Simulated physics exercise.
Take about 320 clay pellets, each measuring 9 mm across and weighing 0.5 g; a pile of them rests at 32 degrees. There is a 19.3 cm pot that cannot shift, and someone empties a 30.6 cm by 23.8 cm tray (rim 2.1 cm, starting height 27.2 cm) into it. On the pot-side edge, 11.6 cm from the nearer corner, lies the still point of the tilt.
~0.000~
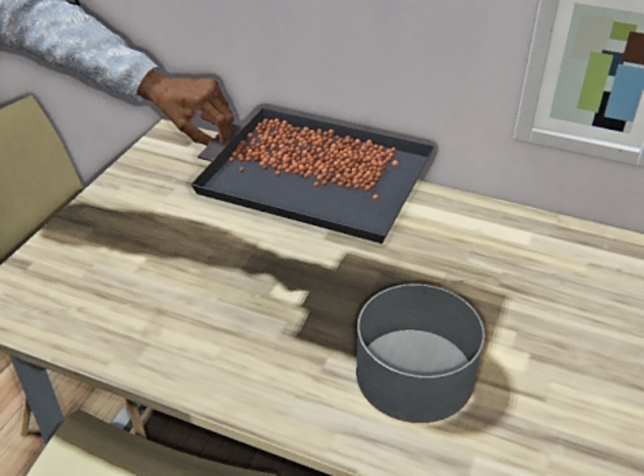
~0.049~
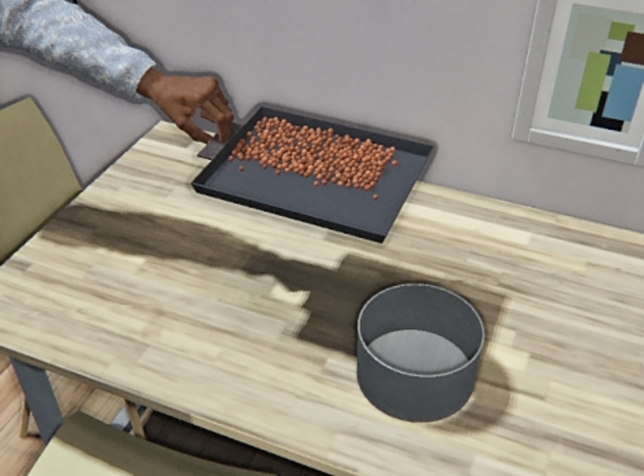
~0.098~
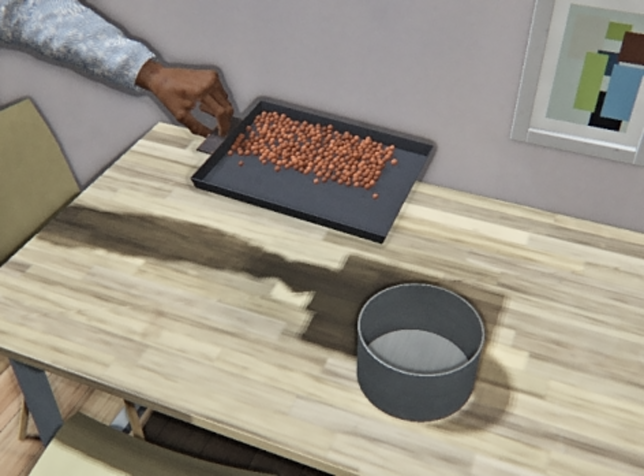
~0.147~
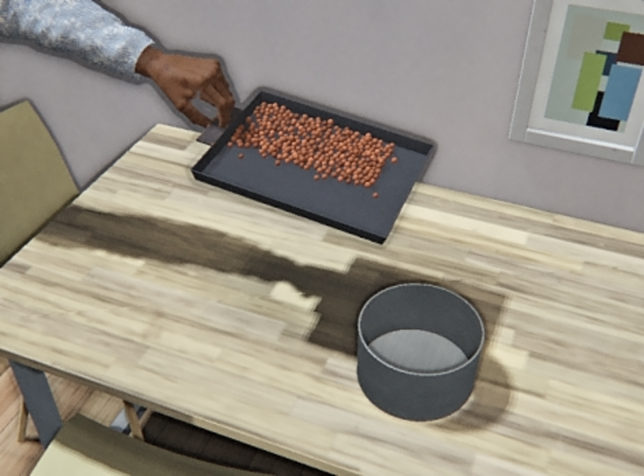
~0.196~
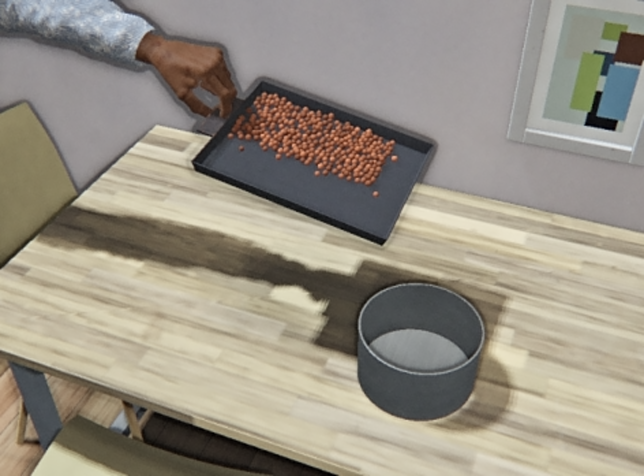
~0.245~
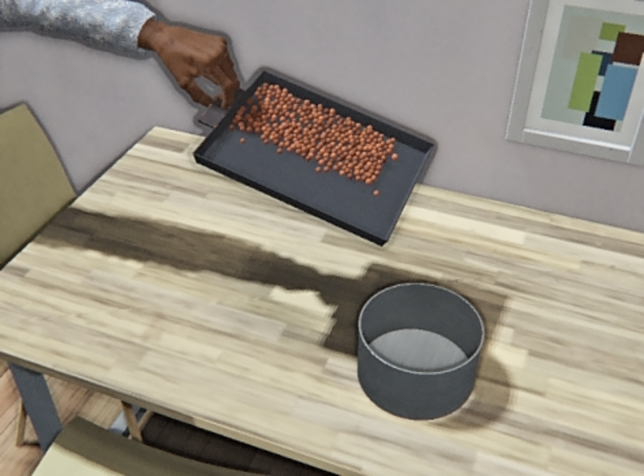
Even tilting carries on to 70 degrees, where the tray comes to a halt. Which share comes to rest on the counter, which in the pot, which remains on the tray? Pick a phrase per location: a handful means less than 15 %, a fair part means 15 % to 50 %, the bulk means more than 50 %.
Counter: A handful, pot: A fair part, left on the tray: The bulk.
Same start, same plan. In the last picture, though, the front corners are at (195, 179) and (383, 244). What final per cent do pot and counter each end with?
You'd end with pot at 25 and counter at 20.
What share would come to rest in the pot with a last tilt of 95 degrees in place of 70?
It would land at about 75 percent.
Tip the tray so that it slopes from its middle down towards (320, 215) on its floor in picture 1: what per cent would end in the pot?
My guess is roughly 15 percent.
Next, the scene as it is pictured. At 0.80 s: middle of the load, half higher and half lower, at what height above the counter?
Roughly 30 centimetres.
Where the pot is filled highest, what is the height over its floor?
My guess is around 1.0 centimetres.
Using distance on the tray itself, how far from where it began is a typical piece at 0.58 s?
I'd say close to 7 centimetres.
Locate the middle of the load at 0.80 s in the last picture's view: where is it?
Load centre: About (397, 192) px.
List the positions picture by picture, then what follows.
In the first picture, tray tilt 0 degrees, front corners at (195, 183) and (383, 232); middle of the pieces at (313, 152); pot at (421, 328).
In the second picture, tray tilt 1 degrees, front corners at (195, 182) and (383, 233); middle of the pieces at (313, 152).
In the third picture, tray tilt 3 degrees, front corners at (195, 177) and (384, 233), lowest corner right front; middle of the pieces at (313, 148).
In the fourth picture, tray tilt 7 degrees, front corners at (195, 169) and (384, 235), lowest corner right front; middle of the pieces at (313, 143).
In the fifth picture, tray tilt 11 degrees, front corners at (196, 161) and (385, 236), lowest corner right front; middle of the pieces at (314, 137).
In the sixth picture, tray tilt 15 degrees, front corners at (198, 152) and (386, 237), lowest corner right front; middle of the pieces at (315, 132); pot at (421, 326). The tray's pace is about 80 degrees a second.
After 0.58 s, tilt 42 degrees; the tray holds 100 %, the pot 0 %.
Then, at 0.80 s, tilt 60 degrees; the tray holds 95 %, the pot 0 %.
After 1.13 s, tilt 70 degrees; the tray holds 70 %, the pot 25 %.
In the end, at 1.9 s, counter 5 %, pot 30 %, tray 65 %.
